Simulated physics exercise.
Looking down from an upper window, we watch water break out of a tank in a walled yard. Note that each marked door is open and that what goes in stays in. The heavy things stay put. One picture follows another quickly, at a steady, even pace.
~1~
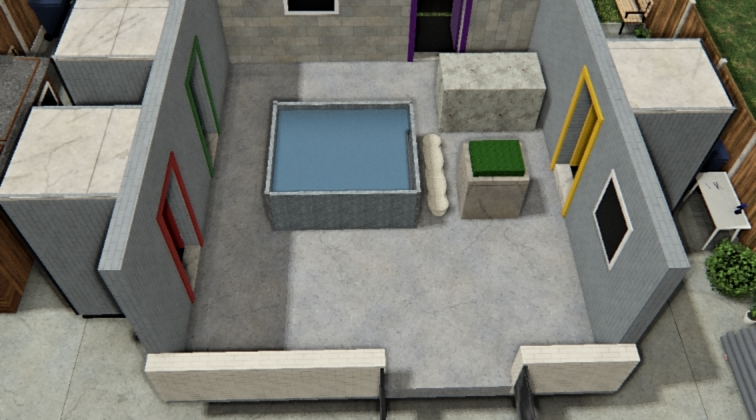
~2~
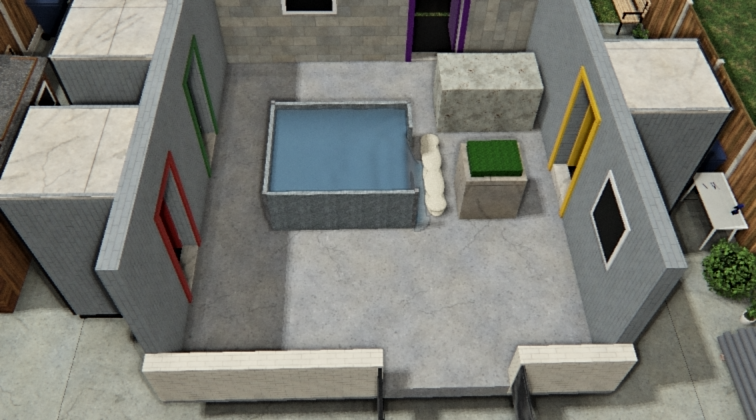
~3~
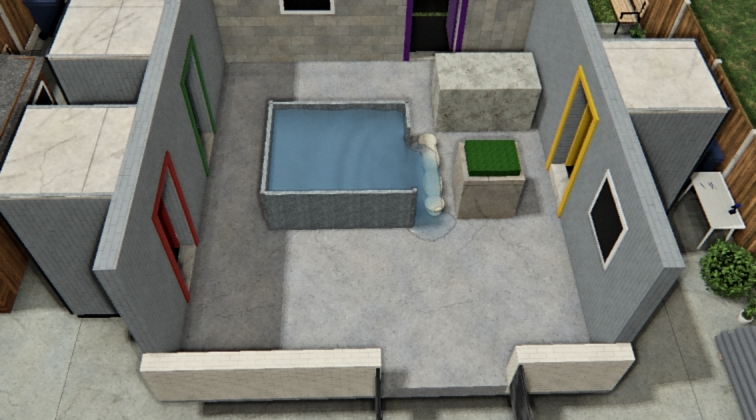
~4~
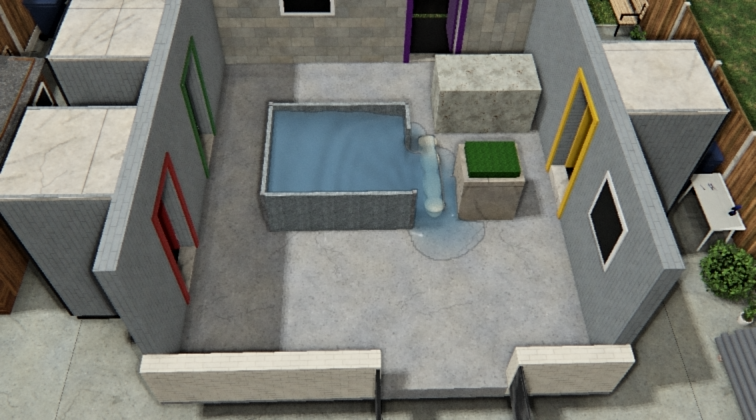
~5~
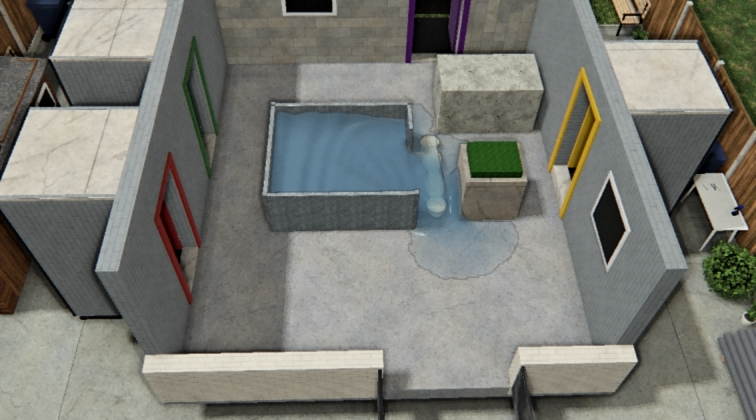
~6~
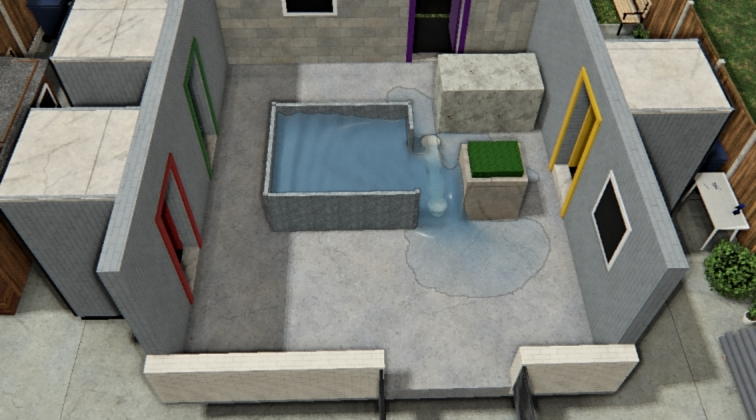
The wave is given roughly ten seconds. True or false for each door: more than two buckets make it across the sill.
Yellow door: False; purple door: True; green door: False; red door: False.
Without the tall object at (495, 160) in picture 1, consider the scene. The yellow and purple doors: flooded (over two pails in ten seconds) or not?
So, yellow door gets past it, and purple door gets past it.
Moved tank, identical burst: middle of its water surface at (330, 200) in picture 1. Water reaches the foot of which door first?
It's the door marked yellow.
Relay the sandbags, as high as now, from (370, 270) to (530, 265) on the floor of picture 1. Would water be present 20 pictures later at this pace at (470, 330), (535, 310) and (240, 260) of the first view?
Spot one: Drenched; spot two: Drenched; spot three: Drenched.
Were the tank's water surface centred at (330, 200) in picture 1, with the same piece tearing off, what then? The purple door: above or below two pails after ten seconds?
My take is that the purple door remains below.
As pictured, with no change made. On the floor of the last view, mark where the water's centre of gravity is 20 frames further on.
My guess is about (415, 198).
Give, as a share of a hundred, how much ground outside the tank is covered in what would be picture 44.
It comes to 75 per cent.
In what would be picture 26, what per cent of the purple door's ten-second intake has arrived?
Close to 55 %.
A moment on, water covers 35 % of the floor; the yellow door wet at the sill, nothing in, the purple door not reached, the green door not reached, the red door not reached.
Next, water covers 45 % of the floor; the yellow door wet at the sill, nothing in, the purple door under two buckets in, the green door not reached, the red door not reached.
Then, water covers 55 % of the floor; the yellow door wet at the sill, nothing in, the purple door over two buckets in, the green door not reached, the red door not reached.
Later, water covers 75 % of the floor; the yellow door wet at the sill, nothing in, the purple door over two buckets in, the green door wet at the sill, nothing in, the red door not reached.
In the end, water covers 90 % of the floor; the yellow door wet at the sill, nothing in, the purple door far over two buckets in, the green door wet at the sill, nothing in, the red door under two buckets in.
